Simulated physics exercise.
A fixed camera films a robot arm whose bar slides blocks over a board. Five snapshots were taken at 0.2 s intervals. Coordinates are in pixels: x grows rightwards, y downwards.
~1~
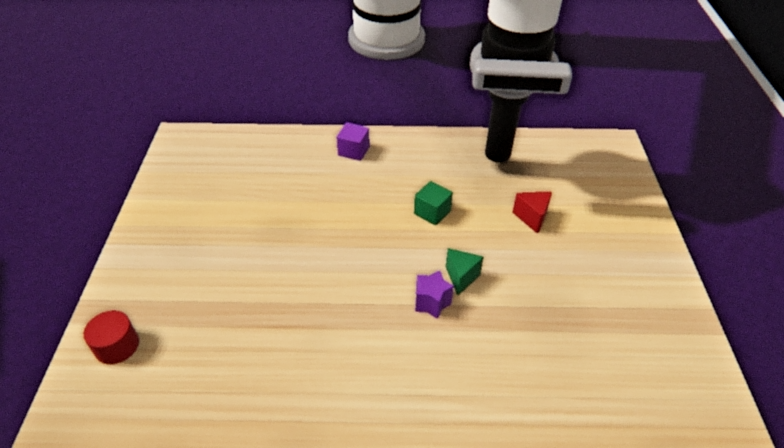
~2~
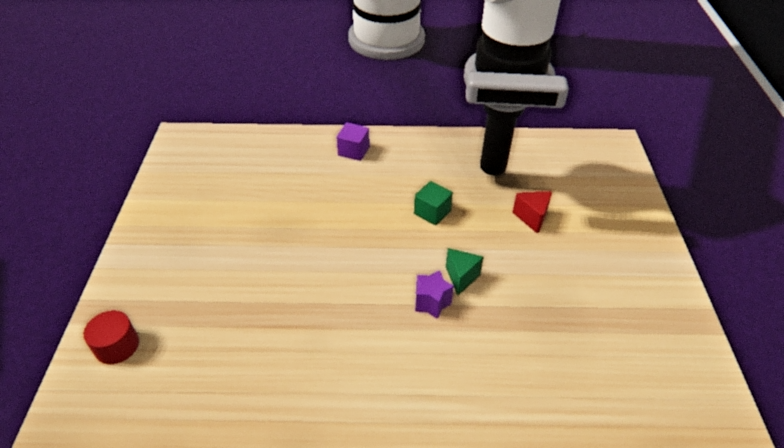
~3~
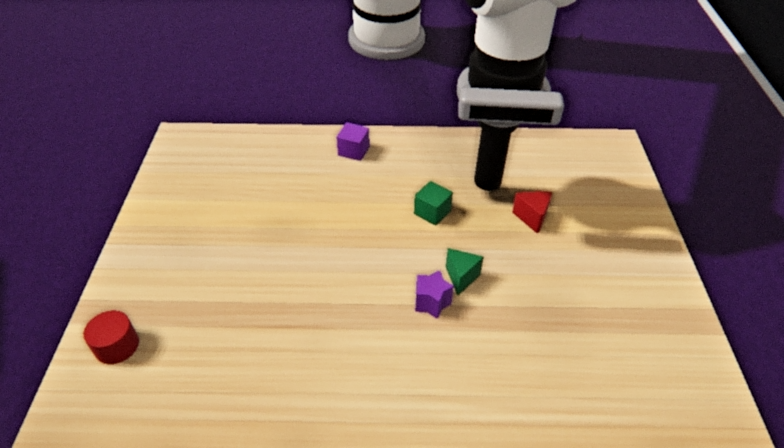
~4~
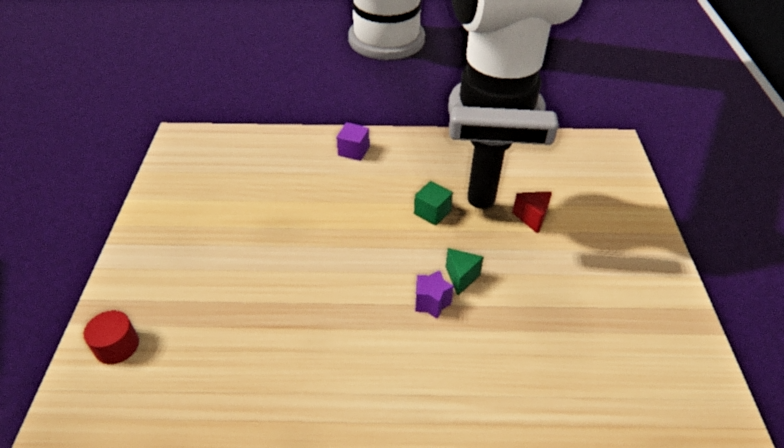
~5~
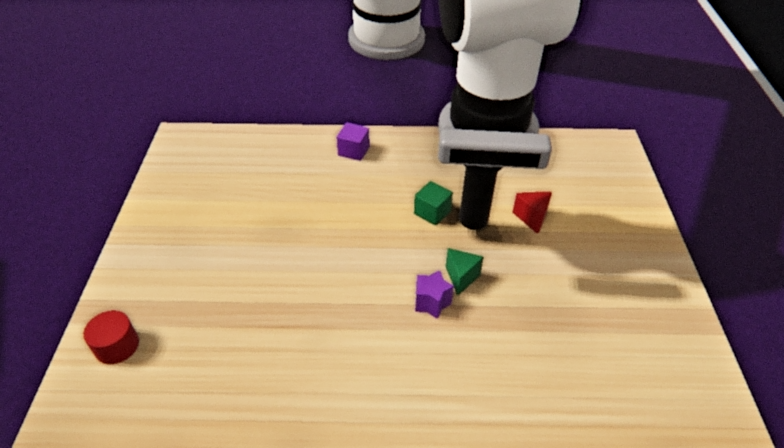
The clip shows a robotic arm lowering its black bar toward the viewer and slightly left over a wooden board, passing between a green cube and a red triangular block, while all the colored blocks stay still.
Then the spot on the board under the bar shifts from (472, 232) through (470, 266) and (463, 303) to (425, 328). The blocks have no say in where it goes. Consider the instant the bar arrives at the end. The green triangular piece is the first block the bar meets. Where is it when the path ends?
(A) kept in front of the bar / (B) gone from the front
A: Kept in front of the bar.
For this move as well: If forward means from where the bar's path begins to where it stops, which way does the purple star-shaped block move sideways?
Displaced right.
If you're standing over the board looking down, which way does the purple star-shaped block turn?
It twists clockwise.
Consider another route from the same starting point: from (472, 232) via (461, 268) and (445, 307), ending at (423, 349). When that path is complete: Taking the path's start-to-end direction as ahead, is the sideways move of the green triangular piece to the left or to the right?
Off to the left side.
The first path, step by step. One third of the way, bar (472, 256); green triangular piece (462, 266).
Two thirds of the way, bar (464, 293); purple star-shaped block (421, 295), turned 50° clockwise; green triangular piece (448, 304), turned 30° clockwise.
At the end, bar (426, 318); purple star-shaped block (390, 299), turned 90° clockwise; green square piece not moved; green triangular piece (413, 333).
